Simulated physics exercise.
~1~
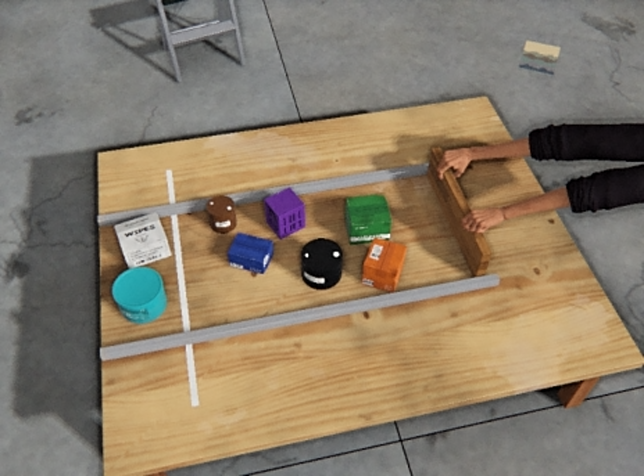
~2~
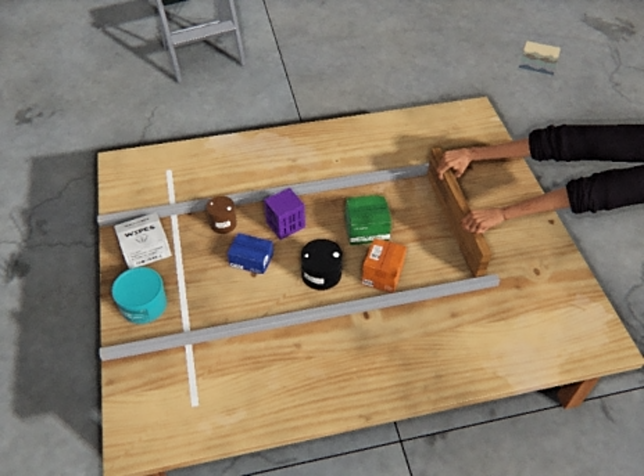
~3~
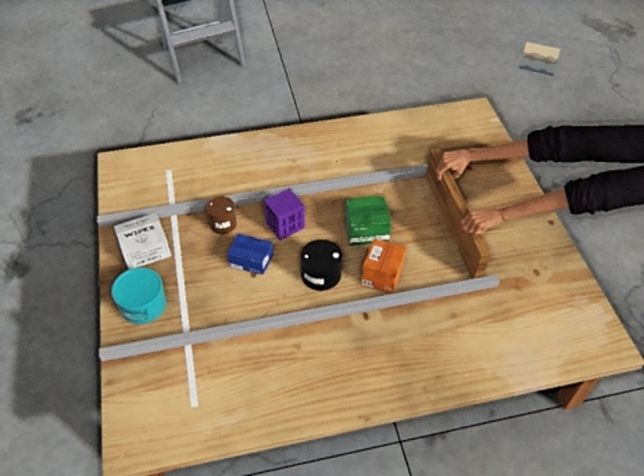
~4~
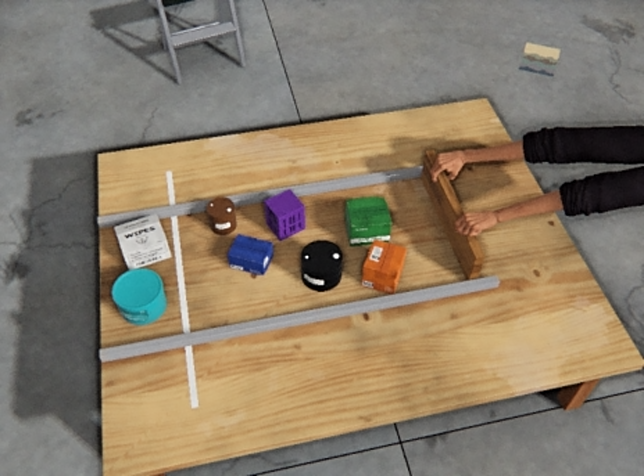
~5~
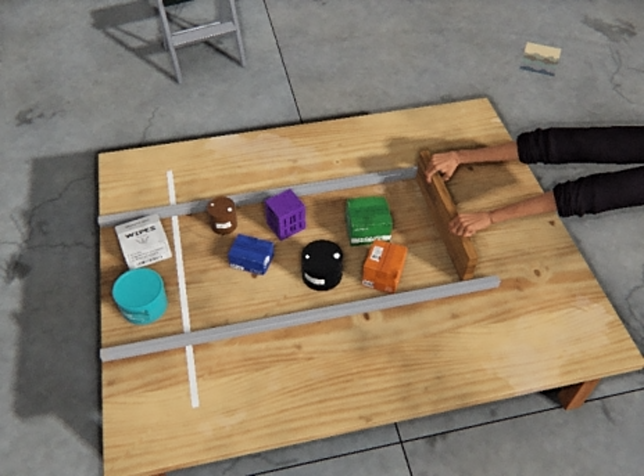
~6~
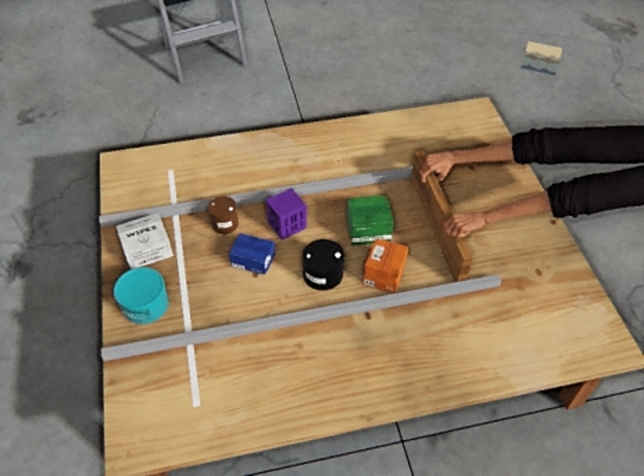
On a wooden platform between two gray rails, two hands slid an upright plank slightly left toward a scattered group of colorful boxes and canisters, which stayed still beside the white tape line.
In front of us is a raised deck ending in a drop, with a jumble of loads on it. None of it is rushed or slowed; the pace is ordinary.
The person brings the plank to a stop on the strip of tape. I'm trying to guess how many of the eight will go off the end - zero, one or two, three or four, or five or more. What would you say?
The drop will claim one or two of them.
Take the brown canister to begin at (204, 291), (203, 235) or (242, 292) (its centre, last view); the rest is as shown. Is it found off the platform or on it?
Going through the three places, it is not lost; is not lost; is not lost.
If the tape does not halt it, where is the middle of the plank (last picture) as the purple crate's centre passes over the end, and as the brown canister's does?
The middle is at (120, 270) when it's the purple crate, and at (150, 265) when it's the brown canister.
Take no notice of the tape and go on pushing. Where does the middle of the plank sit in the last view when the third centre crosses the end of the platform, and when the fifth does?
The first one at (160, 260), the next at (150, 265).
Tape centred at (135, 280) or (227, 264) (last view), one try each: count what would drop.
The first try gives 5, the second gives 0.
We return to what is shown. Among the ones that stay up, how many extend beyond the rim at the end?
Number: 0.
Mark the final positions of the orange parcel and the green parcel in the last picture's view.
About (167, 315), and the other about (156, 255).
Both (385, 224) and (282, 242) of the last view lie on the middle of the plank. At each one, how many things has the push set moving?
Well, it's 2 at the first one and 6 at the second.
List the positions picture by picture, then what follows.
Turquoise pail (141, 296); white box (143, 241); brown canister (222, 215); plank (456, 211); tape (180, 272), in the first picture.
White box (143, 241); purple crate (285, 214), in the second picture.
Brown canister (222, 215); plank (455, 212), in the third picture.
Turquoise pail (141, 297); black canister (322, 266), in the fourth picture.
White box (144, 242); orange parcel (384, 267), in the fifth picture.
Turquoise pail (142, 296); white box (145, 241); brown canister (224, 215); plank (439, 215); tape (182, 272), in the sixth picture.
Soon after, none off yet; turquoise pail at rest near (142, 296); white box at rest near (145, 241); brown canister at rest near (224, 215).
After that, none off yet; turquoise pail at rest near (142, 296); white box at rest near (145, 241); brown canister displaced about its own width near (190, 214).
In the end, the number that fall off is one or two; gone, white box and turquoise pail.
